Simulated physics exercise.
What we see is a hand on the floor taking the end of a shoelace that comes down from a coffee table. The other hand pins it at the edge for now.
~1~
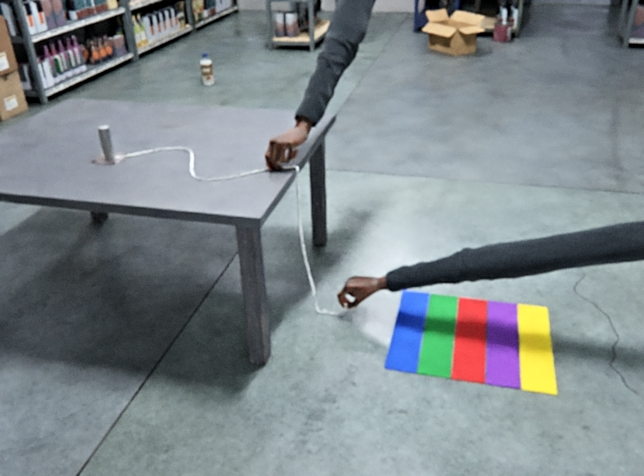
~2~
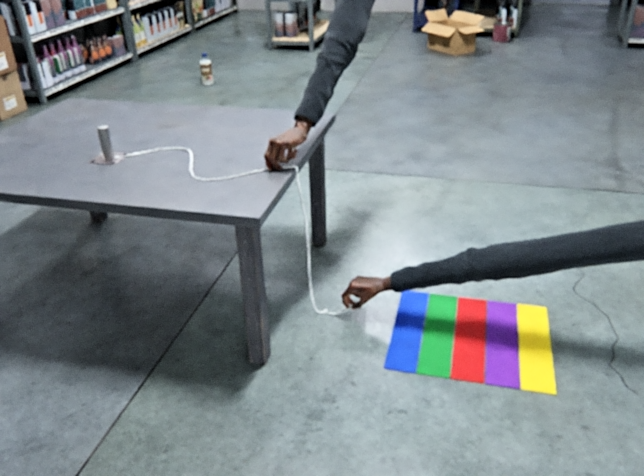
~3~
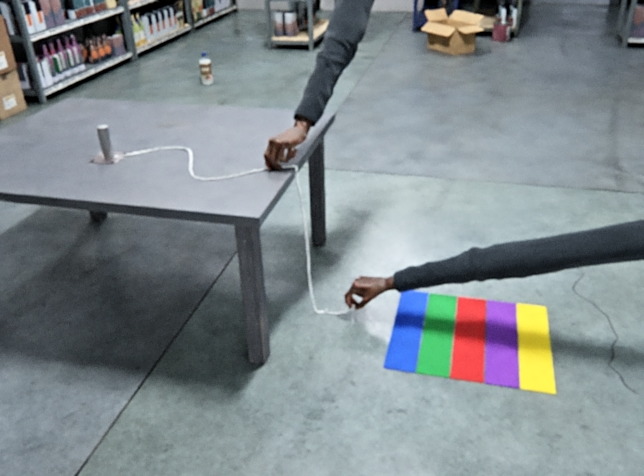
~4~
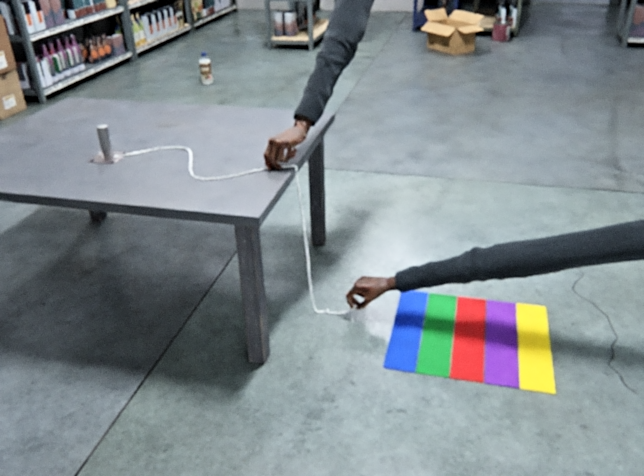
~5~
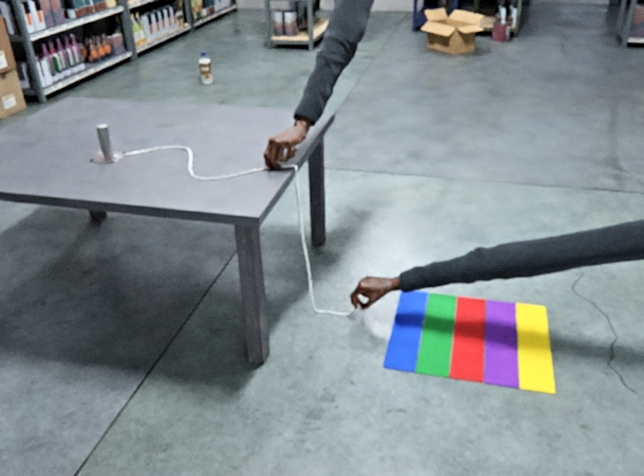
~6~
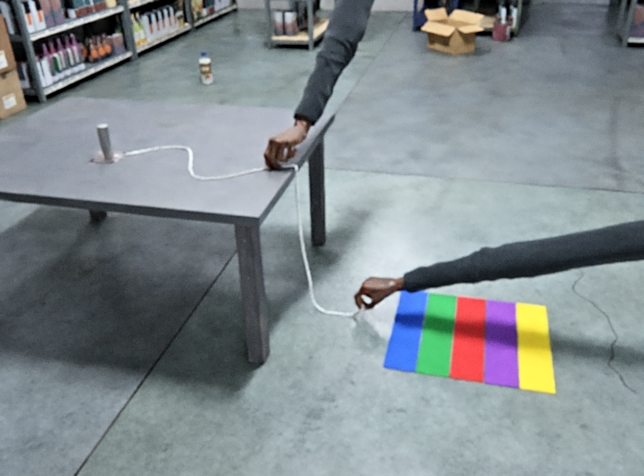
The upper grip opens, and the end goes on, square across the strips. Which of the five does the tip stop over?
It gets as far as the yellow strip.
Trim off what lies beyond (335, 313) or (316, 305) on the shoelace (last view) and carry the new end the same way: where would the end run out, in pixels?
About (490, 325) and (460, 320).
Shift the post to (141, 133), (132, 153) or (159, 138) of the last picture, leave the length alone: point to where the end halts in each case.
In that order: (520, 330), (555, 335) and (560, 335).
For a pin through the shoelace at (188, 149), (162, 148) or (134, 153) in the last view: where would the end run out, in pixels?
Near (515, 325), (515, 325) and (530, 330).
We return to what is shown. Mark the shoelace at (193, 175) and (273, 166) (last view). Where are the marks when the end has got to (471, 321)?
They go to (254, 168) and to (308, 212).
Early on, end near (471, 321); over red.
Midway, end near (510, 327); over purple.
At the end of the slack, end near (535, 330); over yellow. The yellow one.
